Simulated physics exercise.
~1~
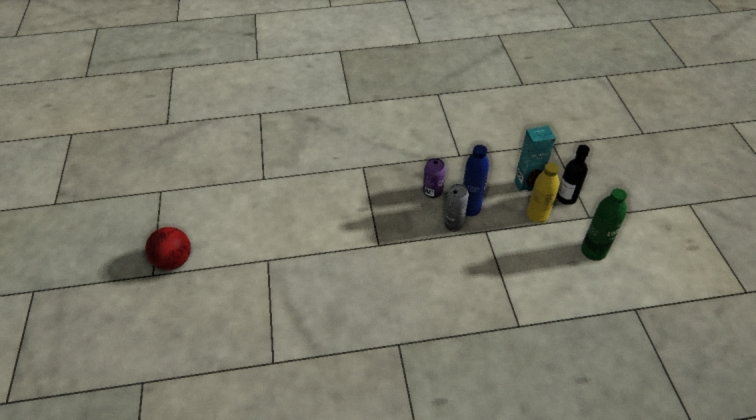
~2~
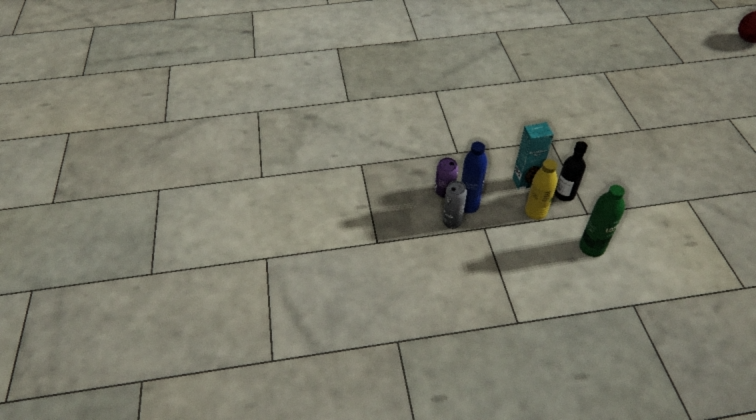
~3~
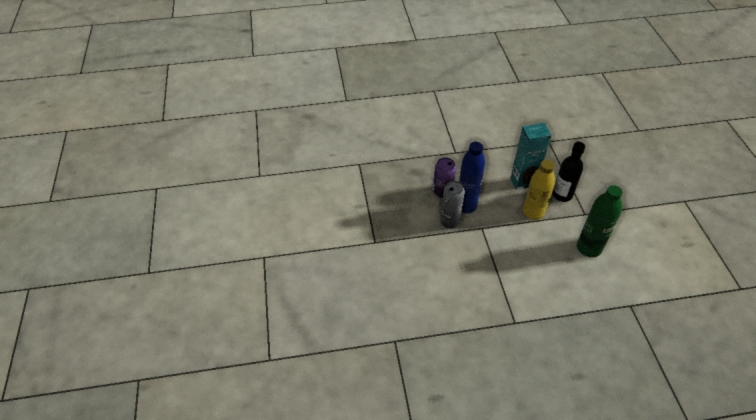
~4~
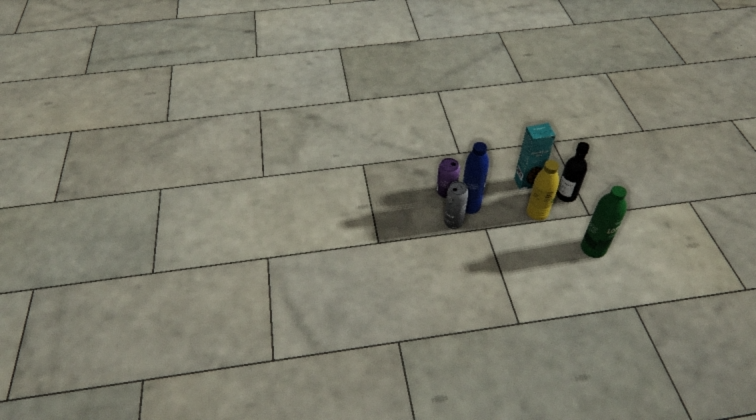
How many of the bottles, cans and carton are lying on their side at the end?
None of them are lying down. All seven are still upright after the red ball has gone out of view.
